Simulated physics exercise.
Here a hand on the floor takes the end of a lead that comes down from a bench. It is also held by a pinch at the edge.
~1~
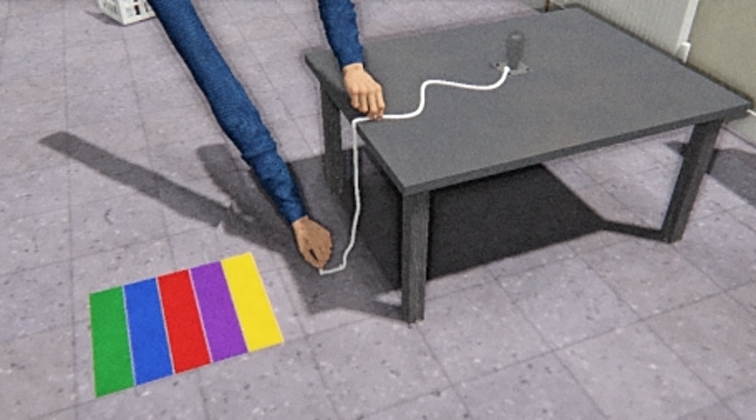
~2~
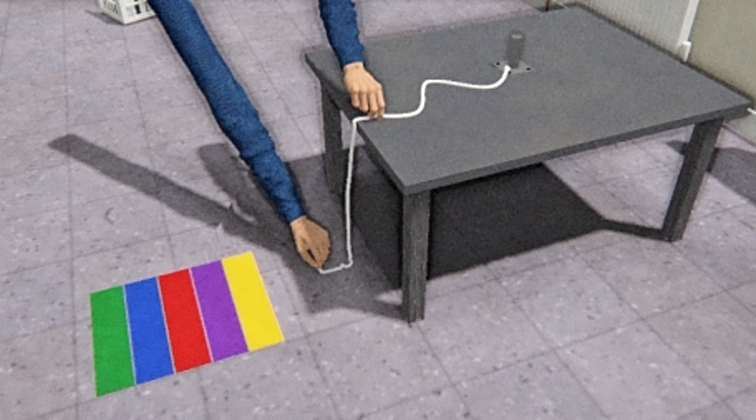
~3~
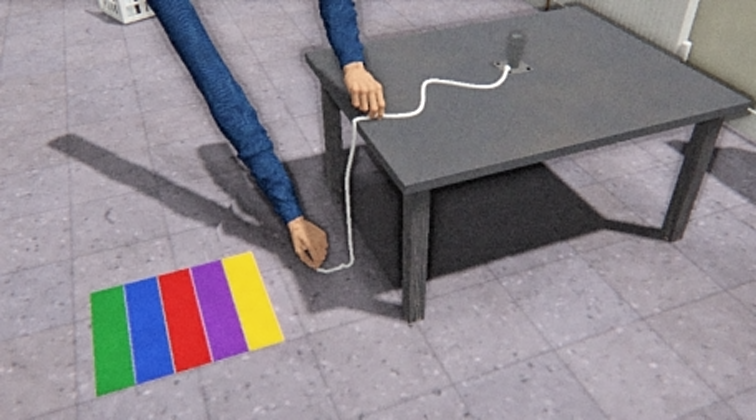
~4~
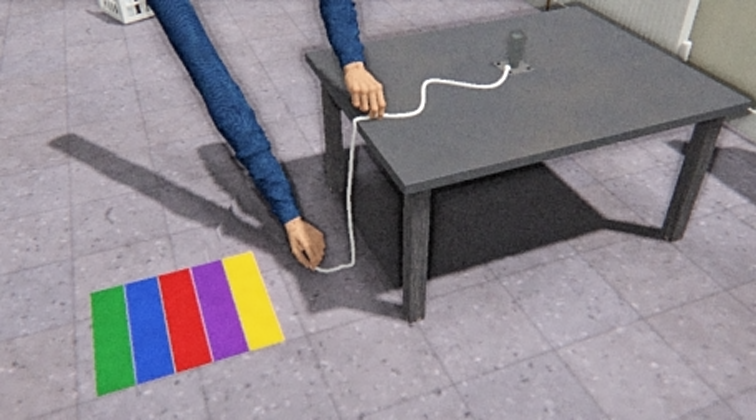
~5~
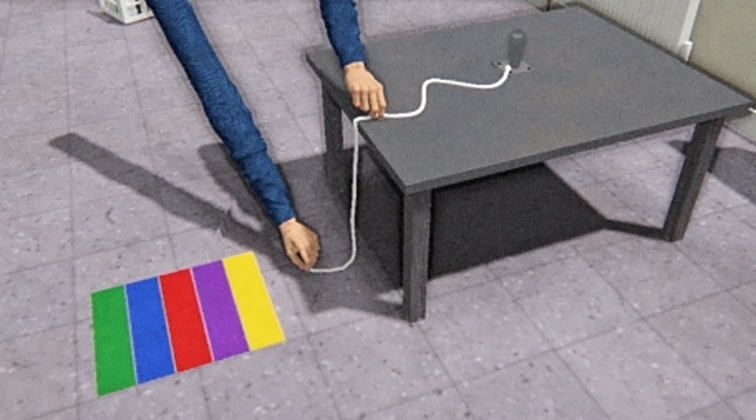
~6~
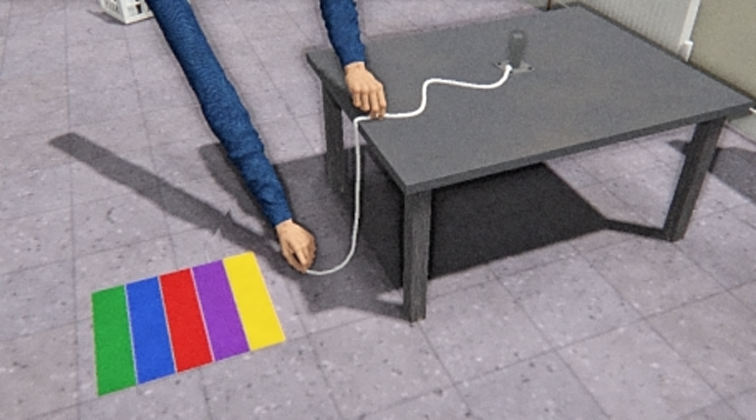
In this clip, one hand pinches a white lead at the edge of a dark gray bench while another holds its lower end near the floor, moving it slightly left beside a panel of green, blue, red, purple and yellow stripes.
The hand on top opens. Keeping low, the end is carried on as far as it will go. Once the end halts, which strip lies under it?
The blue strip lies under it.
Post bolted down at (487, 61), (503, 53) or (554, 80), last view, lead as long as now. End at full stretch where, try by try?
The first try gives about (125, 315), the second about (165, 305) and the third about (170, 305).
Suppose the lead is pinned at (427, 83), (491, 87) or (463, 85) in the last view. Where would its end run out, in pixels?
In that order: (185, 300), (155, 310) and (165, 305).
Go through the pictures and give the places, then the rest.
The first frame shows end (318, 265); yellow (260, 328); purple (225, 339); red (189, 349); blue (152, 360); green (113, 371).
The second frame shows end (316, 265); lead through (501, 82) (435, 81) (417, 112) (354, 134) (347, 196) (349, 253).
The third frame shows end (314, 266).
The fourth frame shows end (311, 266); lead through (501, 81) (436, 81) (417, 112) (354, 134) (349, 196) (353, 251).
The fifth frame shows end (305, 268).
The sixth frame shows end (301, 269); lead through (502, 81) (437, 81) (418, 112) (357, 134) (357, 194) (352, 252).
Soon after, end near (208, 294); over purple.
Then, end near (167, 305); over red.
At full stretch, end near (143, 312); over blue. It halts on the blue strip.
